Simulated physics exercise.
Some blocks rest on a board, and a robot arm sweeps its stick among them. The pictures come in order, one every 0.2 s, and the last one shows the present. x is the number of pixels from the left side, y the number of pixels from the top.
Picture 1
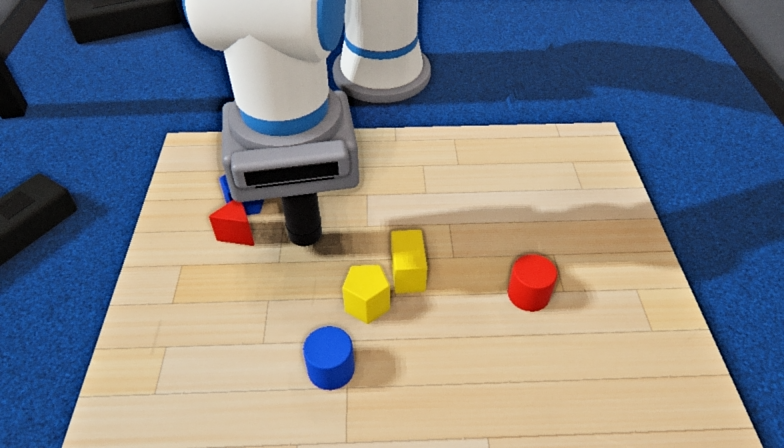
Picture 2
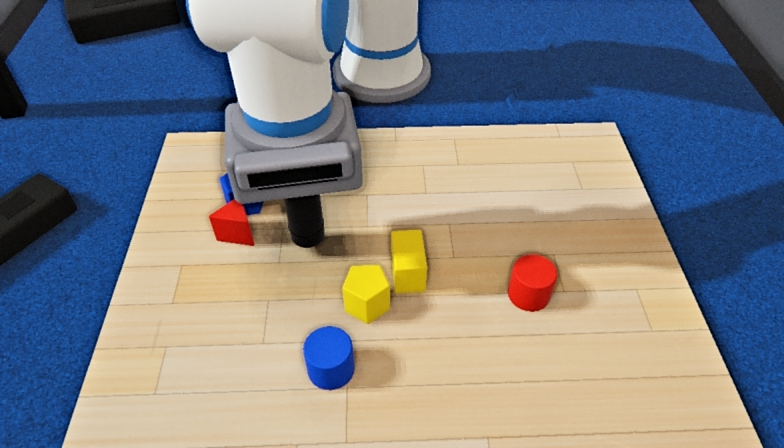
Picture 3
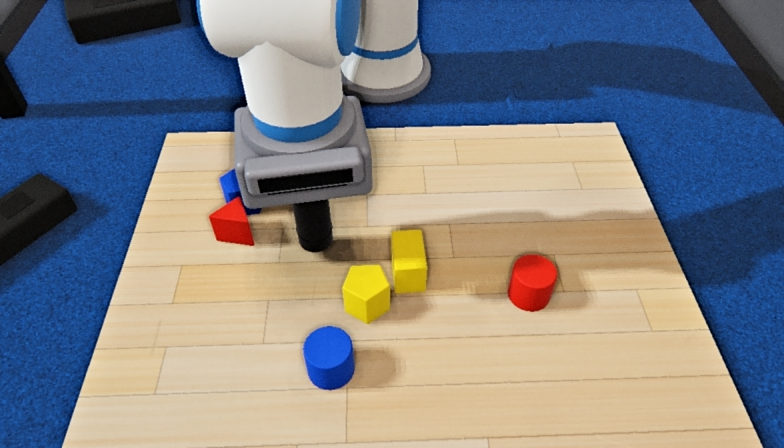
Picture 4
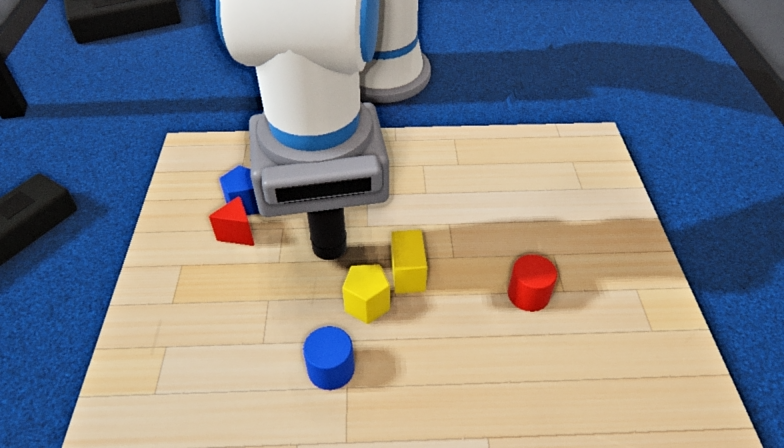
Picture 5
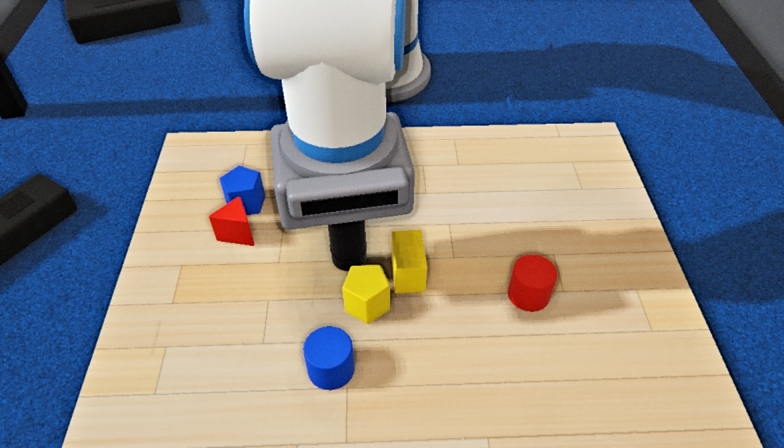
On a wooden board scattered with red, blue and yellow blocks, a robot arm moved its black stick slowly right and slightly nearer, up to the yellow blocks, while the blocks all stayed put.
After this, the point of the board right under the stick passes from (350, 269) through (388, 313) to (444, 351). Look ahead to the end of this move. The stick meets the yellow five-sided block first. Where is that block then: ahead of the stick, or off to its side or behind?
It comes off the stick's front.
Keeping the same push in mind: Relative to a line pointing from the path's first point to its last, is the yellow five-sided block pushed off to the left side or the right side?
It's going to go right.
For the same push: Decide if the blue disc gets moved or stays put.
The block in question stays where it was by the end.
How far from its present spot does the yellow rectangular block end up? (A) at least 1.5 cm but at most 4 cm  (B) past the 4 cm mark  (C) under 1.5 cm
The one that fits is C, under 1.5 cm.
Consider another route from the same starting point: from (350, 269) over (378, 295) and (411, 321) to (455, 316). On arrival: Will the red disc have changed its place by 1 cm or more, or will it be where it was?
The push misses it.
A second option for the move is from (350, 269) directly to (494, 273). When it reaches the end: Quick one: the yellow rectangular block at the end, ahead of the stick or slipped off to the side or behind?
Still leading.
What follows on the original path. One third of the way, stick (374, 289); yellow five-sided block (382, 307).
Two thirds of the way, stick (406, 317); yellow five-sided block (400, 339), turned 25° clockwise.
At the end, stick (445, 342); blue disc not moved; yellow five-sided block (402, 346), turned 40° clockwise; yellow rectangular block not moved.
